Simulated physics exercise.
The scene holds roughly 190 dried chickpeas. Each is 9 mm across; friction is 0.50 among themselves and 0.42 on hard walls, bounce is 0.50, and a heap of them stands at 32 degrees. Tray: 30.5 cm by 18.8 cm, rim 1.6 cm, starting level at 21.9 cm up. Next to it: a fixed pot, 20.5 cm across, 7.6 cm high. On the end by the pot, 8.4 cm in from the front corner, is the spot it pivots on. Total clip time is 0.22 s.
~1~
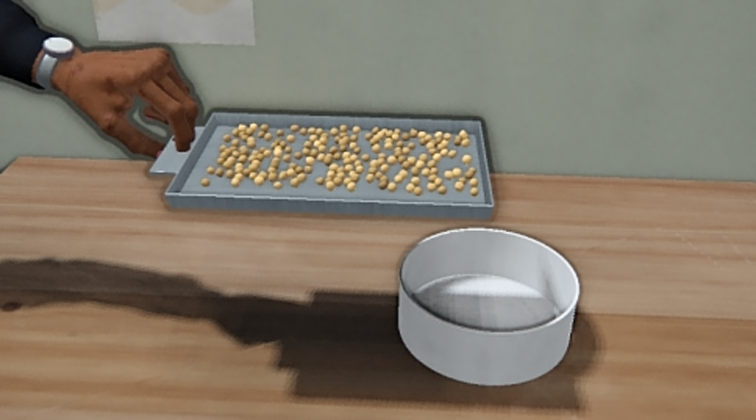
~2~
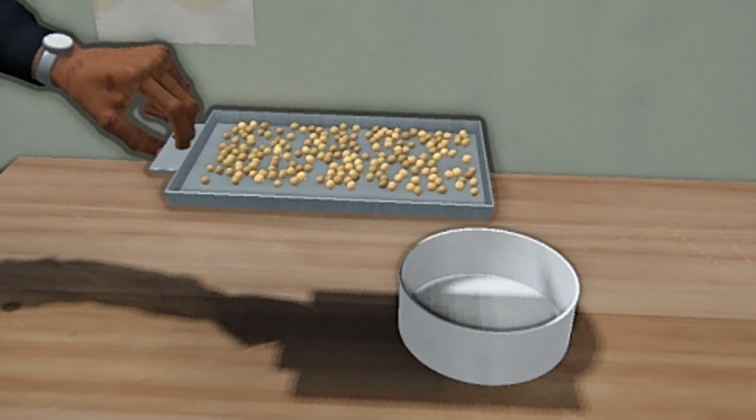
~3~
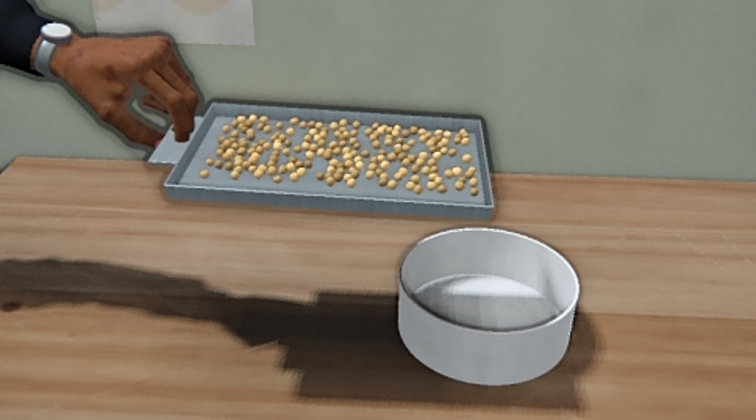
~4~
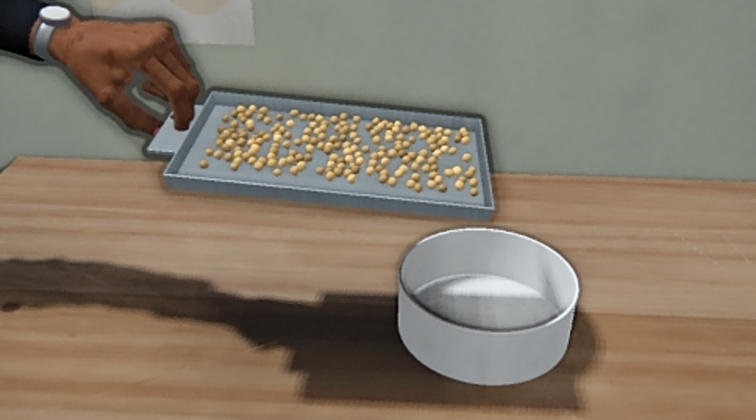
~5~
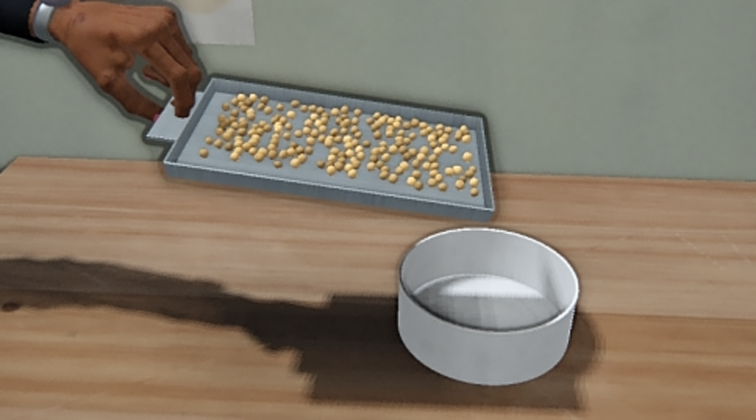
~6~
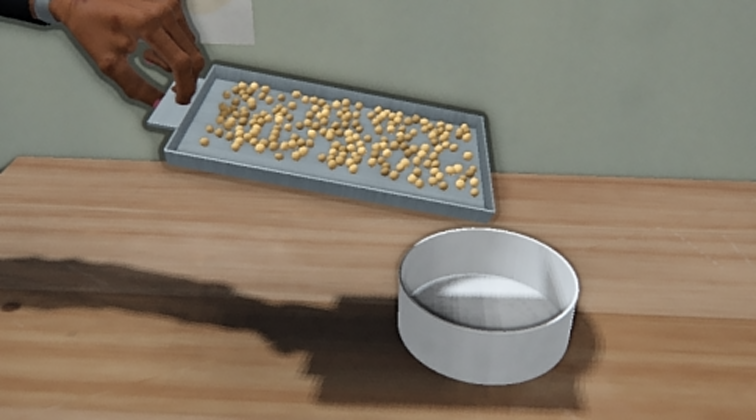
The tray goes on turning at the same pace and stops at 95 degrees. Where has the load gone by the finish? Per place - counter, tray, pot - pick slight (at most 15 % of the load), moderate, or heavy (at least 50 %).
Counter - moderate; left on the tray - slight; pot - heavy.
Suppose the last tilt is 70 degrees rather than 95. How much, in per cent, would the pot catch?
Near 5 %, then.
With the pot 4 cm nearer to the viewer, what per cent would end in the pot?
Close to 95 per cent, then.
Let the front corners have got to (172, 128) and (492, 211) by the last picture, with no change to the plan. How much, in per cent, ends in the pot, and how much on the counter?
Per cent by place - pot 65, counter 35.
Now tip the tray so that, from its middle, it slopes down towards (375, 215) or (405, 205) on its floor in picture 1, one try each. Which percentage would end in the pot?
35 and 35 %.
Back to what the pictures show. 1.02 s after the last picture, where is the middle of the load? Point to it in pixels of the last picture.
(482, 170) or thereabouts.
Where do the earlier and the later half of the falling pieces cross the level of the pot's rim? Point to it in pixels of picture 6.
Roughly (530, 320) to start, and after that (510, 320).
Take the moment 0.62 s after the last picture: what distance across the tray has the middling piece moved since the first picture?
It has moved some 11 cm from its start.
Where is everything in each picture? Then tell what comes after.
Tray tilt 0 degrees, front corners at (169, 192) and (490, 204); middle of the pieces at (338, 157); pot at (488, 276), in the first picture.
Tray tilt 1 degrees, front corners at (169, 190) and (490, 204); middle of the pieces at (338, 156), in the second picture.
Tray tilt 2 degrees, front corners at (168, 184) and (490, 205); middle of the pieces at (338, 152), in the third picture.
Tray tilt 5 degrees, front corners at (168, 173) and (490, 207), lowest corner right front; middle of the pieces at (338, 147), in the fourth picture.
Tray tilt 8 degrees, front corners at (168, 161) and (491, 208), lowest corner right front; middle of the pieces at (339, 140), in the fifth picture.
Tray tilt 11 degrees, front corners at (169, 149) and (491, 209), lowest corner right front; middle of the pieces at (340, 134); pot at (488, 275), in the sixth picture.
Then, 0.62 s after the last picture, tilt 51 degrees; the tray holds 100 %, the pot 0 %.
Then, 1.02 s after the last picture, tilt 77 degrees; the tray holds 85 %, the pot 5 %.
Then, 1.51 s after the last picture, tilt 95 degrees; the tray holds 20 %, the pot 15 %.
In the end, counter 30 %, tray 0 %, pot 70 %.
